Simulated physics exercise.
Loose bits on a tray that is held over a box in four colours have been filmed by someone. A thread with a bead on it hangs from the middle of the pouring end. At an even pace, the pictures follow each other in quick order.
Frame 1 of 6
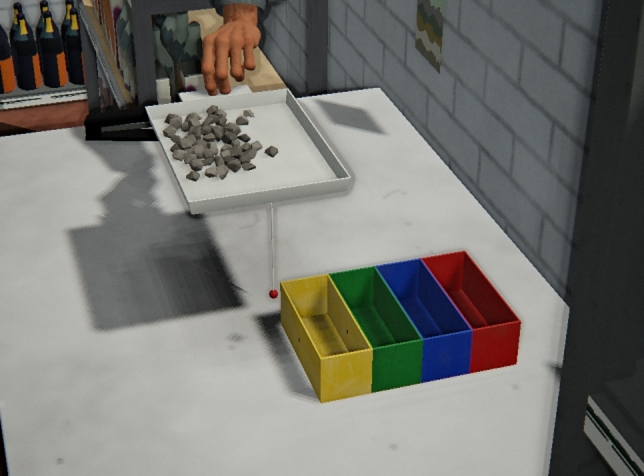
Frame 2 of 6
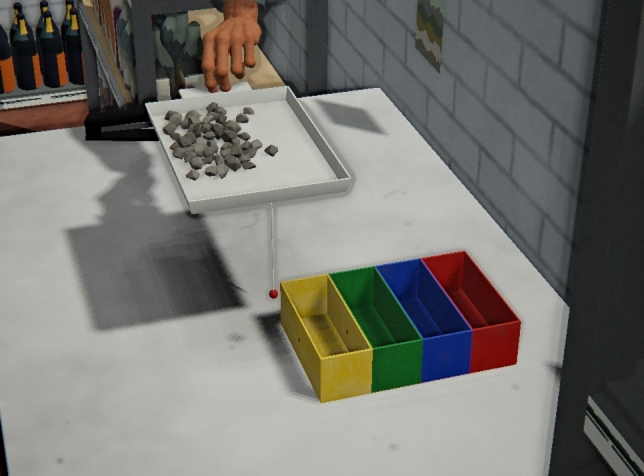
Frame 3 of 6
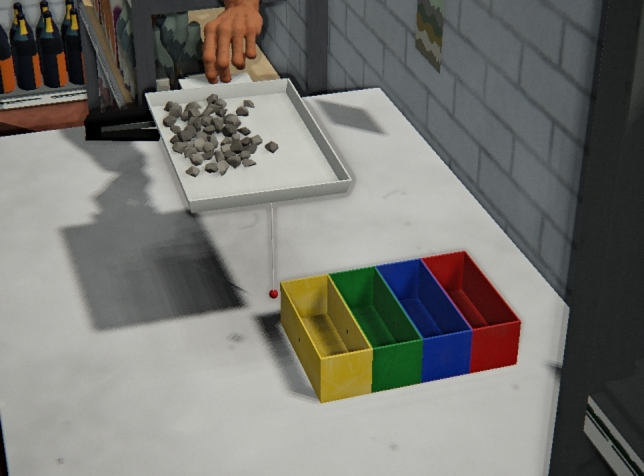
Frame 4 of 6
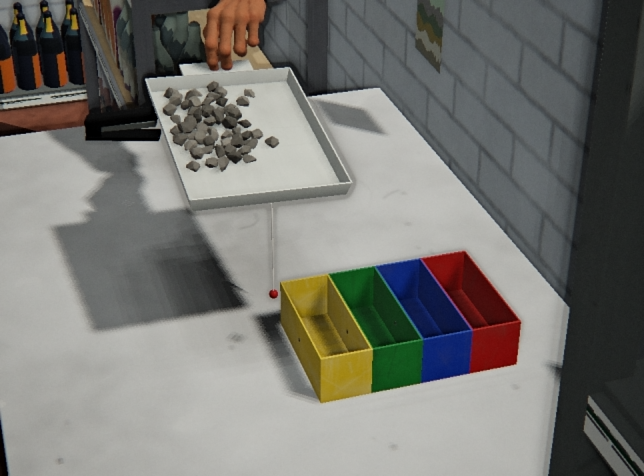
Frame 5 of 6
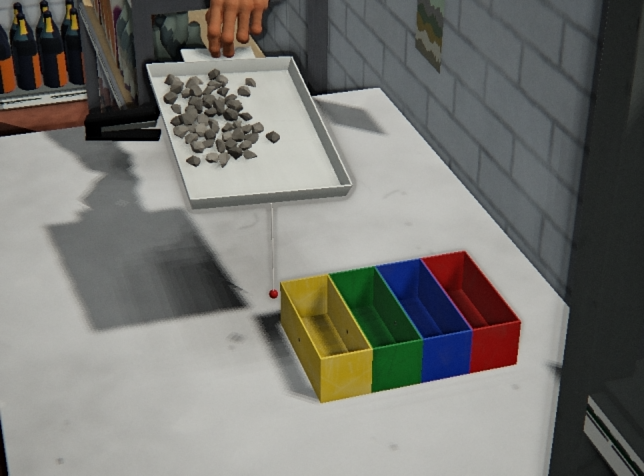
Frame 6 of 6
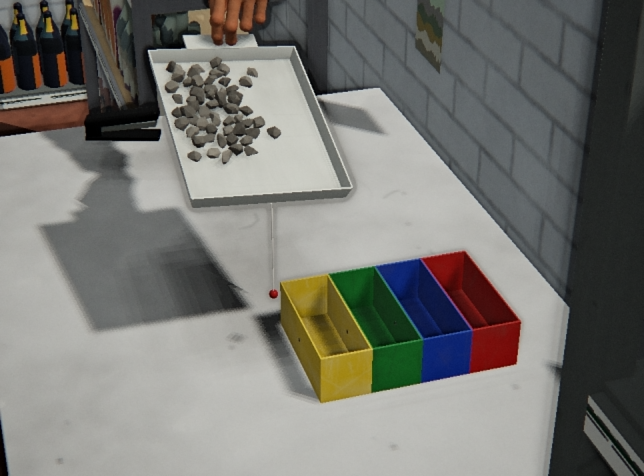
On a pale tabletop, a hand steadily raising the back of a tray of grey bits beside a four-coloured box.
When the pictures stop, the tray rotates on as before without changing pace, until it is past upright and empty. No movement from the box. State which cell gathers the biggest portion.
It is the yellow cell.
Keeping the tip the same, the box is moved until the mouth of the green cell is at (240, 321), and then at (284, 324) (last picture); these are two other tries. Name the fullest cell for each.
Try one: The cell in red; try two: The blue one.
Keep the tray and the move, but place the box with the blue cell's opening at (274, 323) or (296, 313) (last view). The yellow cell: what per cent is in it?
Trial 1 about 0 %, trial 2 about 0 %.
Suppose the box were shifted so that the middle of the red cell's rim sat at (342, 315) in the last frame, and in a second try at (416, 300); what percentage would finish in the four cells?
Roughly 80% on the first try and 100% on the second.
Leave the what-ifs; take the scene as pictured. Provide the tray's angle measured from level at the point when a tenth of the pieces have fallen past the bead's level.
It has tipped about 75 degrees.
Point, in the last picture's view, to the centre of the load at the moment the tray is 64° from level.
Close to (302, 184).
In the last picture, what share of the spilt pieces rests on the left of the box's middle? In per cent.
Close to 90 per cent of the spill, I think.
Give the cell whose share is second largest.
It's the cell in green.
Soon, tray tipped steeply; nearly all on the tray; a stray few falling or outside the box.
A while on, tray tipped past a quarter turn; about a third on the tray; about a quarter in the yellow cell; about a quarter in the green cell; a stray few in the blue cell; a small part falling or outside the box.
Towards the end, tray tipped past a quarter turn; about half in the yellow cell; about a third in the green cell; a stray few in the blue cell; about a quarter falling or outside the box.
Finally, tray tipped past a quarter turn; about half in the yellow cell; about a third in the green cell; a stray few in the blue cell; none in the red cell; about a quarter outside the box.
